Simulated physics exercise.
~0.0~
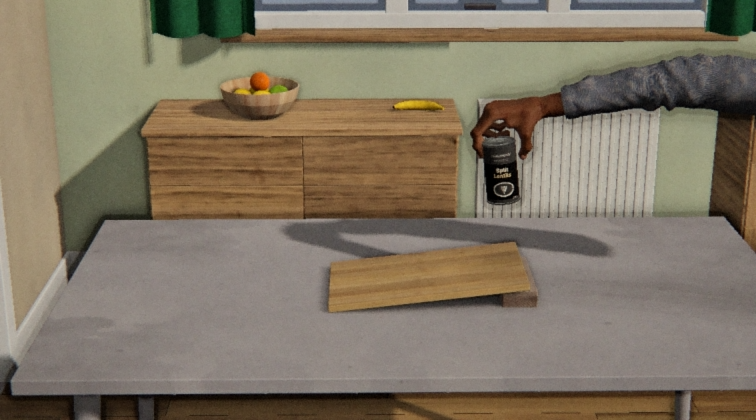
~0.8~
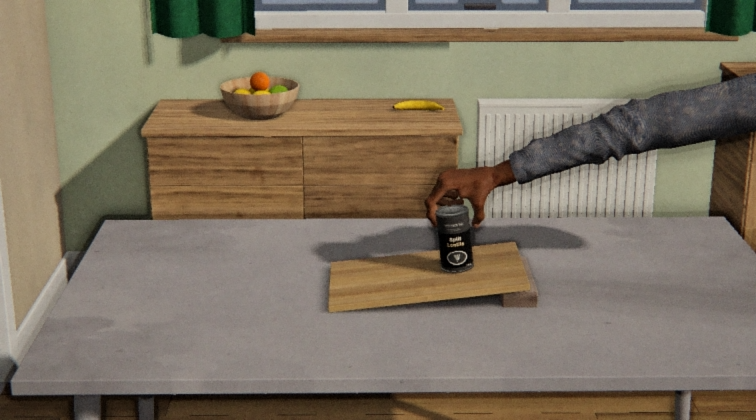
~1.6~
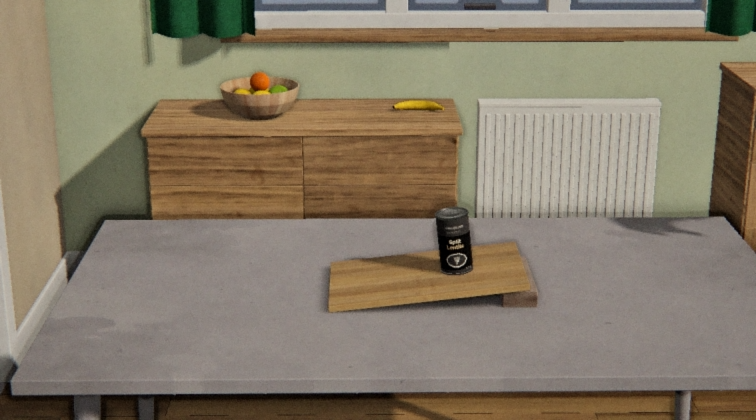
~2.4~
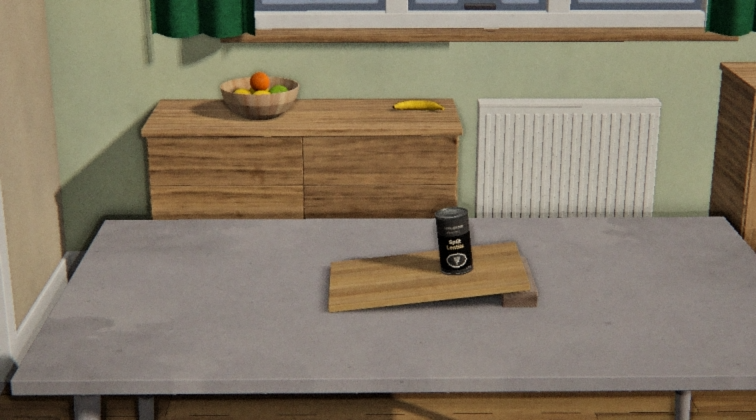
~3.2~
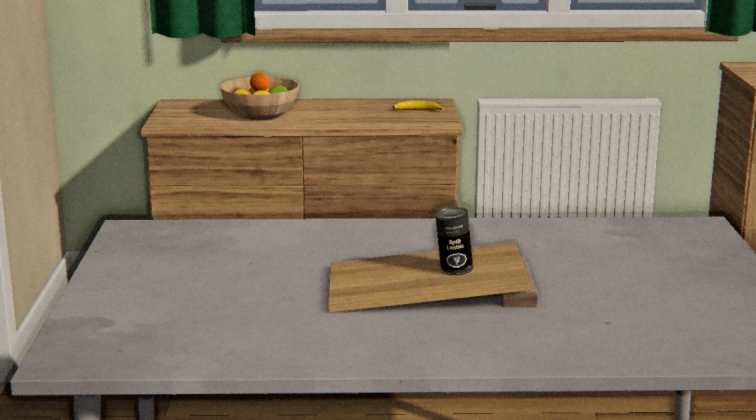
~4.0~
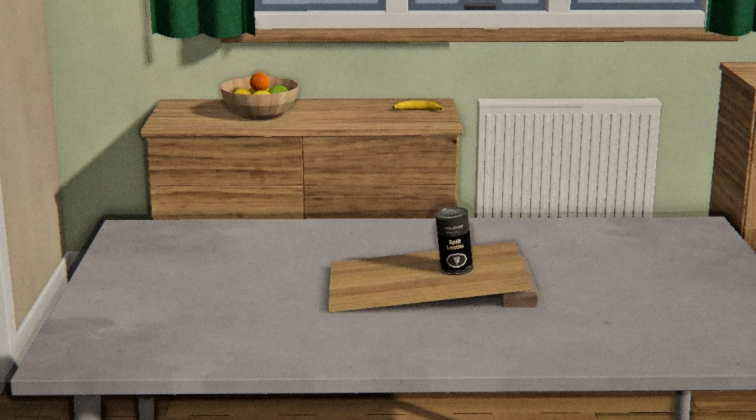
The clip shows a hand lowering a black tin, moving left and down, onto a tilted wooden board propped on a grey table. The hand lets go and withdraws, and the tin stays upright in place on the board, which does not move.
